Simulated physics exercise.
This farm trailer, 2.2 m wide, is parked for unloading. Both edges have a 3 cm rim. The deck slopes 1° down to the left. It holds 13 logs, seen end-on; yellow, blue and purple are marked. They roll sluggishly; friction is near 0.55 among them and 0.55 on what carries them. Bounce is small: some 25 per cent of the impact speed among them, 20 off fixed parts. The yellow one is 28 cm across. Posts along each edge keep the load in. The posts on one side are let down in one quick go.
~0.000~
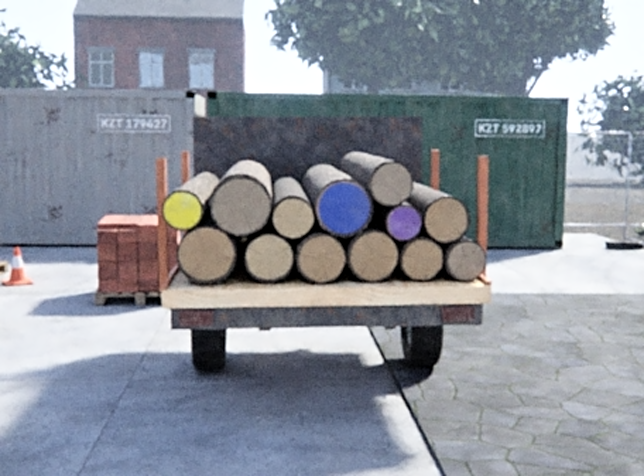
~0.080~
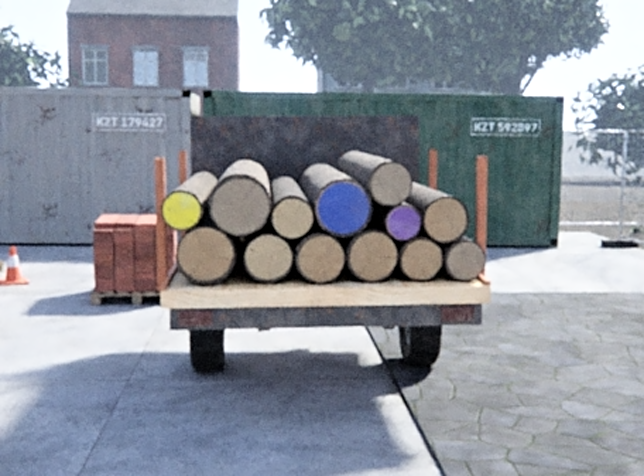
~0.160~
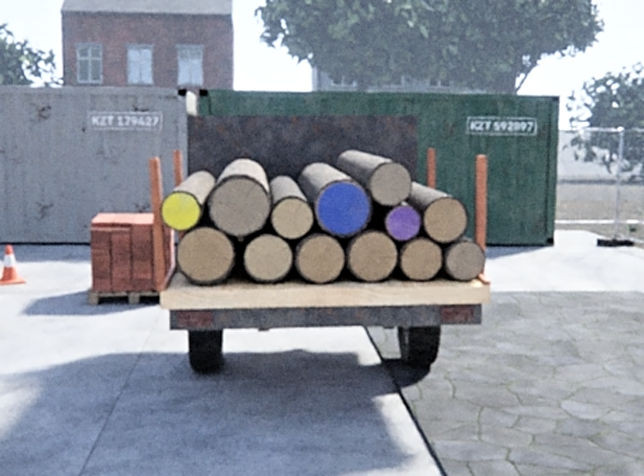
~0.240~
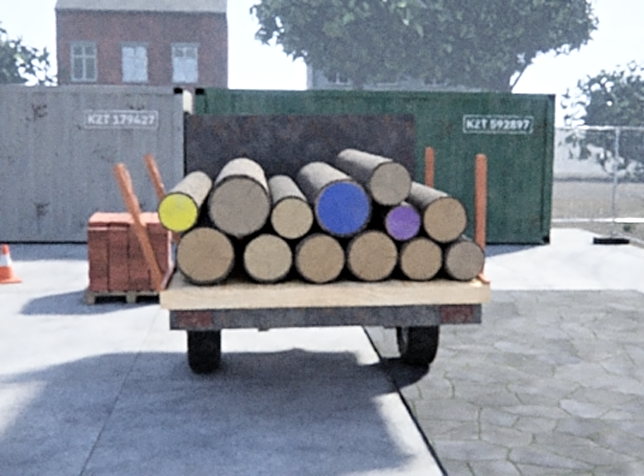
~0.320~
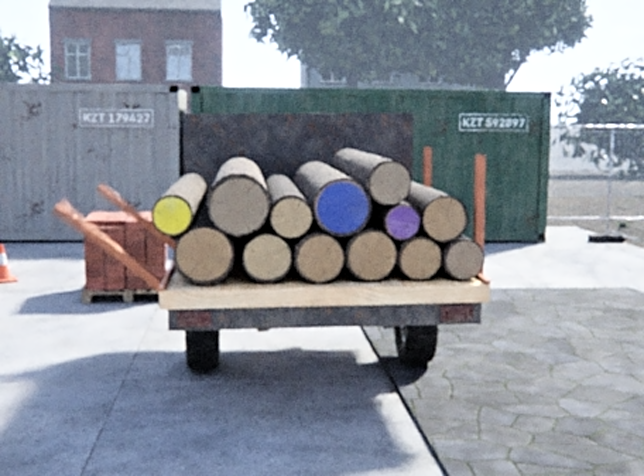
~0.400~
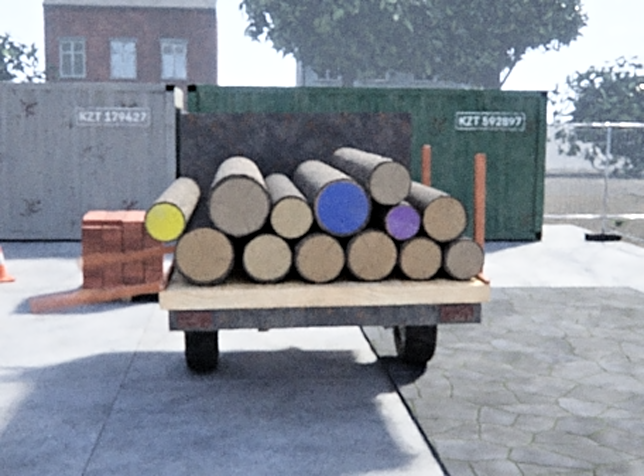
A trailer stacked with logs stood in a yard near two containers, then the orange posts on its left side swung outward and down, and the yellow-ended log shifted slightly to the left.
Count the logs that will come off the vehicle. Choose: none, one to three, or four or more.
The answer is one to three, which leaves 12 of 13.
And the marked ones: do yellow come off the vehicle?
Yellow falls off.
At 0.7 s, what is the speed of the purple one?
Roughly 0.0 m/s.
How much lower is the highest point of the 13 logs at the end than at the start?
Roughly 0 cm.
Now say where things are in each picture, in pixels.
Yellow (183, 210), blue (344, 208), purple (404, 223); both sides upright; the deck slopes 1° down to the left; 6 of the 13 make up the bottom layer, in the first picture.
Yellow (182, 210), blue (344, 208), purple (404, 223); both sides upright, in the second picture.
Yellow (181, 211), blue (343, 208), purple (403, 223); both sides upright, in the third picture.
Yellow (178, 212), blue (343, 208), purple (403, 223); left posts out by 20°, tip at (119, 170), in the fourth picture.
Yellow (172, 215), blue (343, 208), purple (403, 222); left posts out by 50°, tip at (61, 210), in the fifth picture.
Yellow (165, 222), blue (343, 208), purple (403, 222); left posts out by 100°, tip at (37, 307), in the sixth picture.
By 0.7 s, yellow is dropping off the left side; blue is up on others, 95 cm from the right edge; purple is up on others, 55 cm from the right edge; 1 of 13 is off.
By 0.9 s, yellow is on the ground to the left; as before, blue, purple; 1 of 13 is off.
Finally (2.6 s), yellow is down on the left; blue is up on others, 95 cm from the right edge; purple is up on others, 55 cm from the right edge; 1 of 13 is off.
